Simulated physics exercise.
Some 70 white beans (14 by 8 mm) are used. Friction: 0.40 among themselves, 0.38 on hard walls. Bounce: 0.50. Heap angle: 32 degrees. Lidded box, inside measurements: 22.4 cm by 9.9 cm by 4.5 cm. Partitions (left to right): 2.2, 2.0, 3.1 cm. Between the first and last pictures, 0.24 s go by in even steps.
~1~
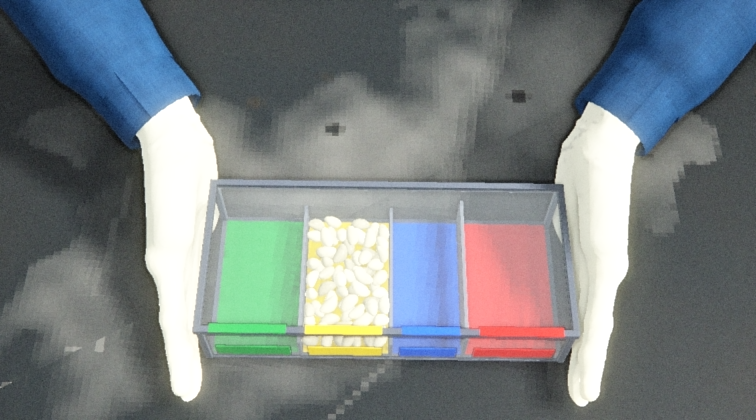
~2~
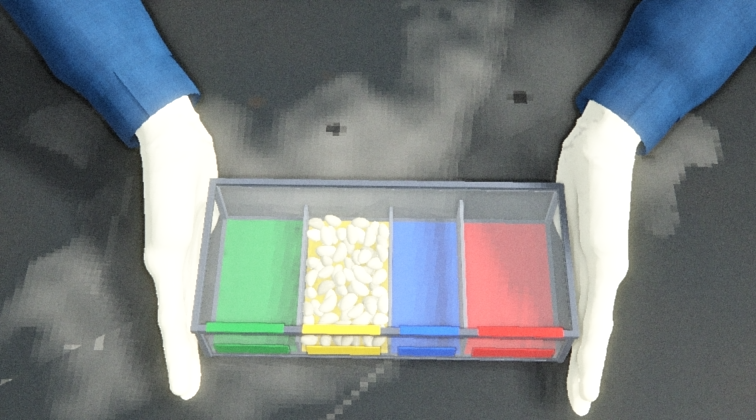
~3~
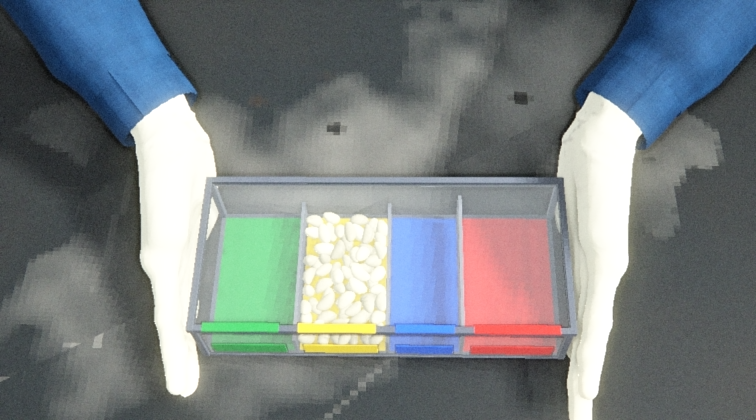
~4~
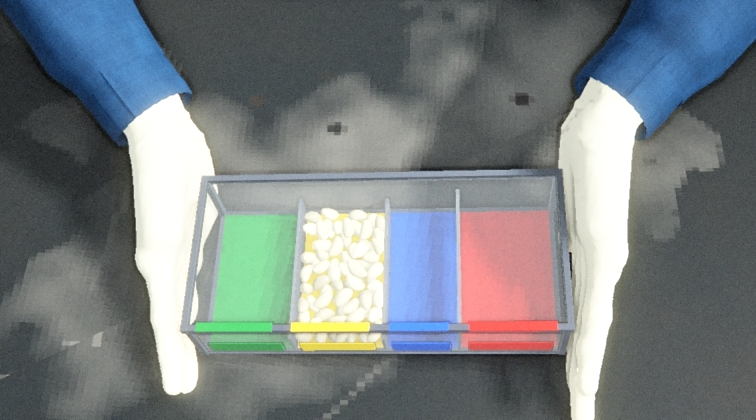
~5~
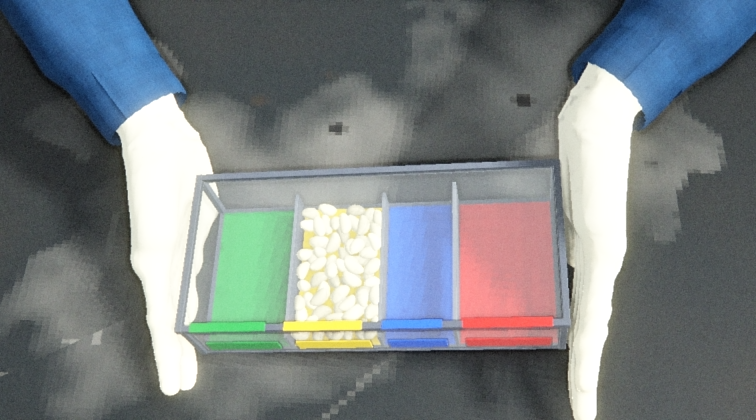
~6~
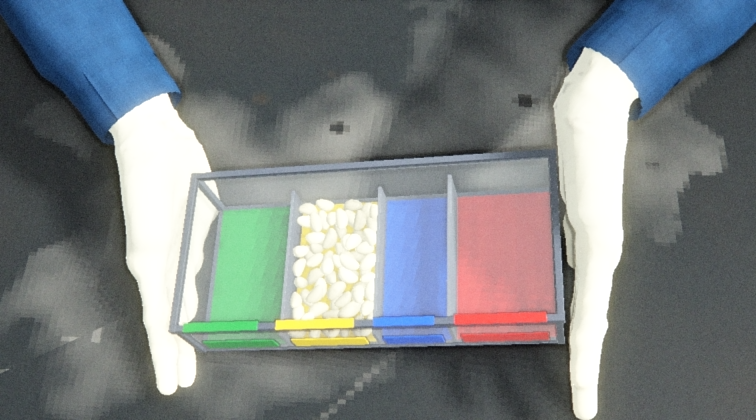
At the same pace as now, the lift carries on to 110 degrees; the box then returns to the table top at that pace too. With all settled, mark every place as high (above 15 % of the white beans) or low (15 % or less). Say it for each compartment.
Red: Low; blue: Low; green: High; yellow: Low.
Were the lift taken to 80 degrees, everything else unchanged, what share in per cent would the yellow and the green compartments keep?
Result - yellow 60 percent, green 40 percent.
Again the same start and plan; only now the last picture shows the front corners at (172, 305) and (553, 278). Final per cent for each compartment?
That leaves red with 0 percent, blue with 0, green with 100 and yellow with 0 percent.
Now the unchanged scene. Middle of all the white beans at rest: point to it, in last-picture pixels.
Close to pixel (242, 312).
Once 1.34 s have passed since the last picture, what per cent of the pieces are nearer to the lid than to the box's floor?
Around 70 %.
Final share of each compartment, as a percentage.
Going by colour, red ends with 0, blue with 0, green with 95 and yellow with 5.
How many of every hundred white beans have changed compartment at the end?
95 percent.
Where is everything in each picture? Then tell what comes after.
In the first picture, box tilt 0 degrees, front corners at (200, 327) and (572, 332); yellow 100 %.
In the second picture, box tilt 1 degrees, front corners at (198, 326) and (571, 332).
In the third picture, box tilt 3 degrees, front corners at (194, 326) and (570, 329).
In the fourth picture, box tilt 6 degrees, front corners at (188, 326) and (567, 325), lowest corner left front.
In the fifth picture, box tilt 10 degrees, front corners at (183, 327) and (563, 320), lowest corner left front.
In the sixth picture, box tilt 13 degrees, front corners at (177, 327) and (557, 315), lowest corner left front; yellow 100 %.
Then, 1.34 s after the last picture, tilt 110 degrees; green 75 %, yellow 25 %.
Then, 2.23 s after the last picture, tilt 51 degrees; green 95 %, yellow 5 %.
Then, 3.12 s after the last picture, tilt 0 degrees; green 95 %, yellow 5 %.
In the end, red 0 %, blue 0 %, green 95 %, yellow 5 %.
